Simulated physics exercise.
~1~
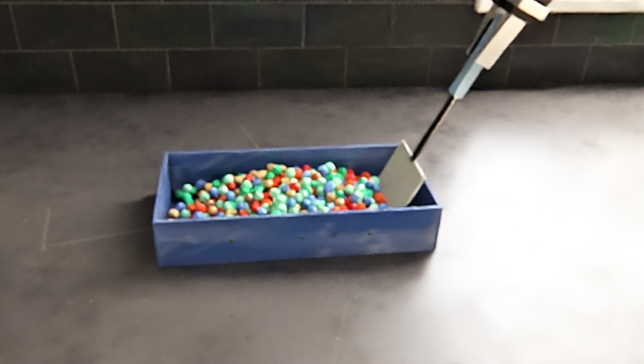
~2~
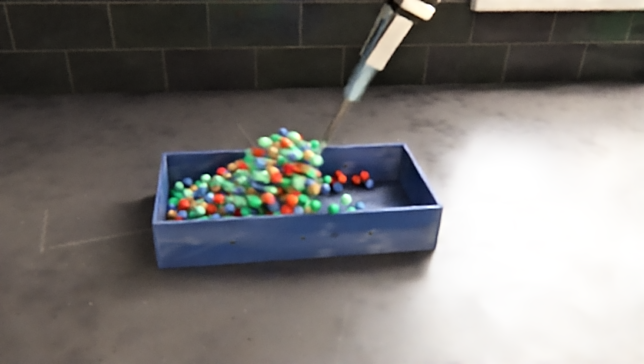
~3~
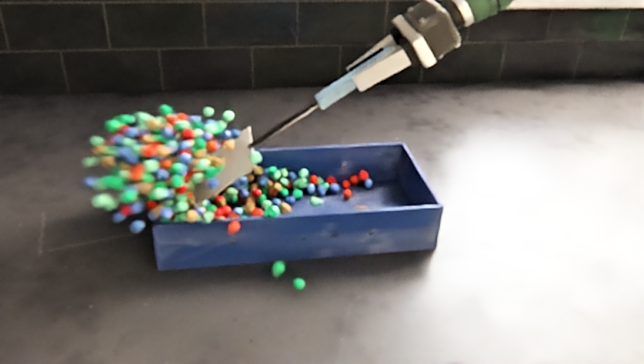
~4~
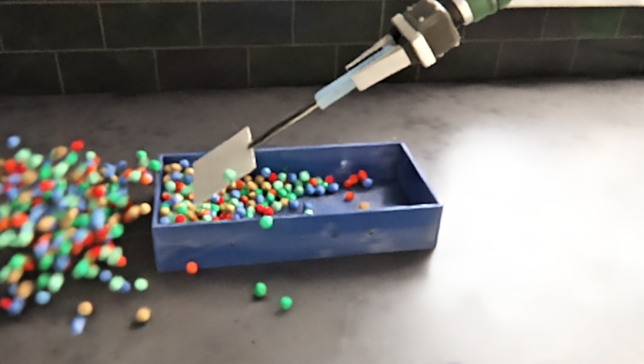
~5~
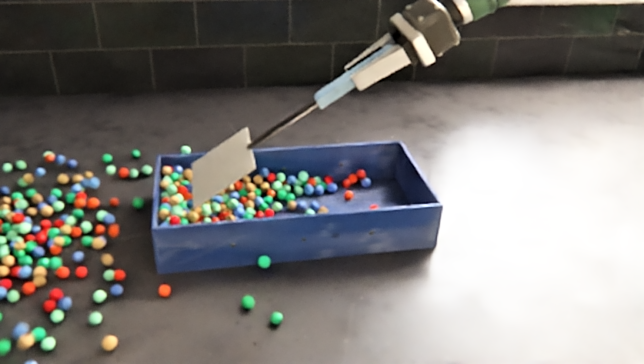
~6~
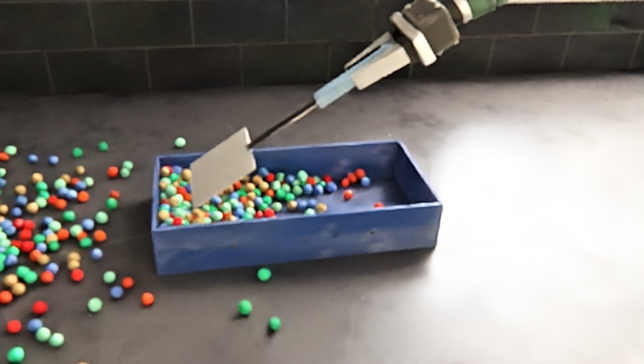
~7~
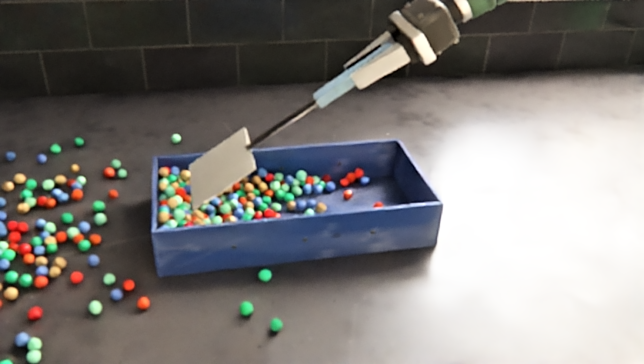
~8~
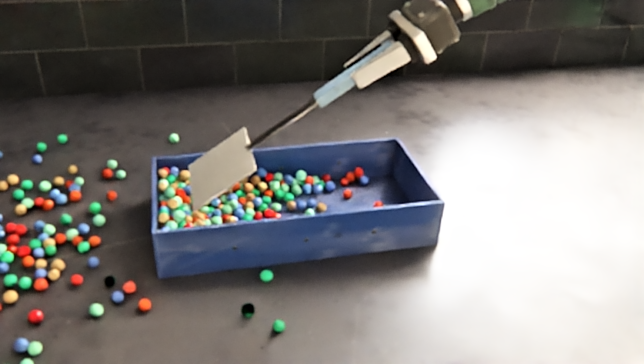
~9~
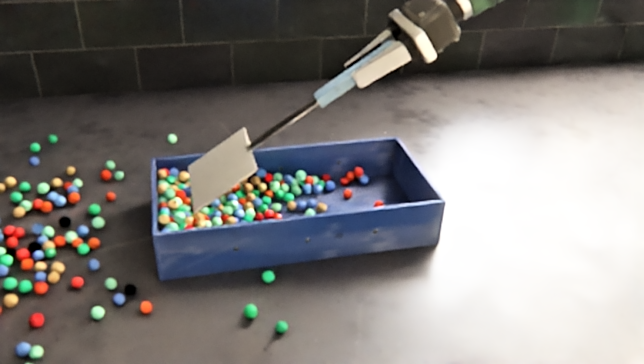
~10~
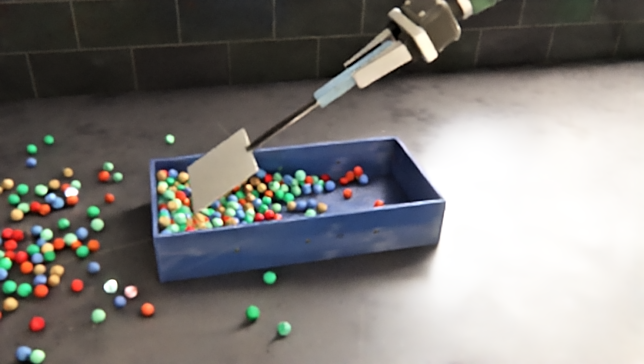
On a dark countertop, a robot arm swept a flat blade leftward through a blue tray of small colourful balls, flinging a big clump over the left end; they scattered across the surface and settled, while the rest stayed in the tray beneath the stopped blade.
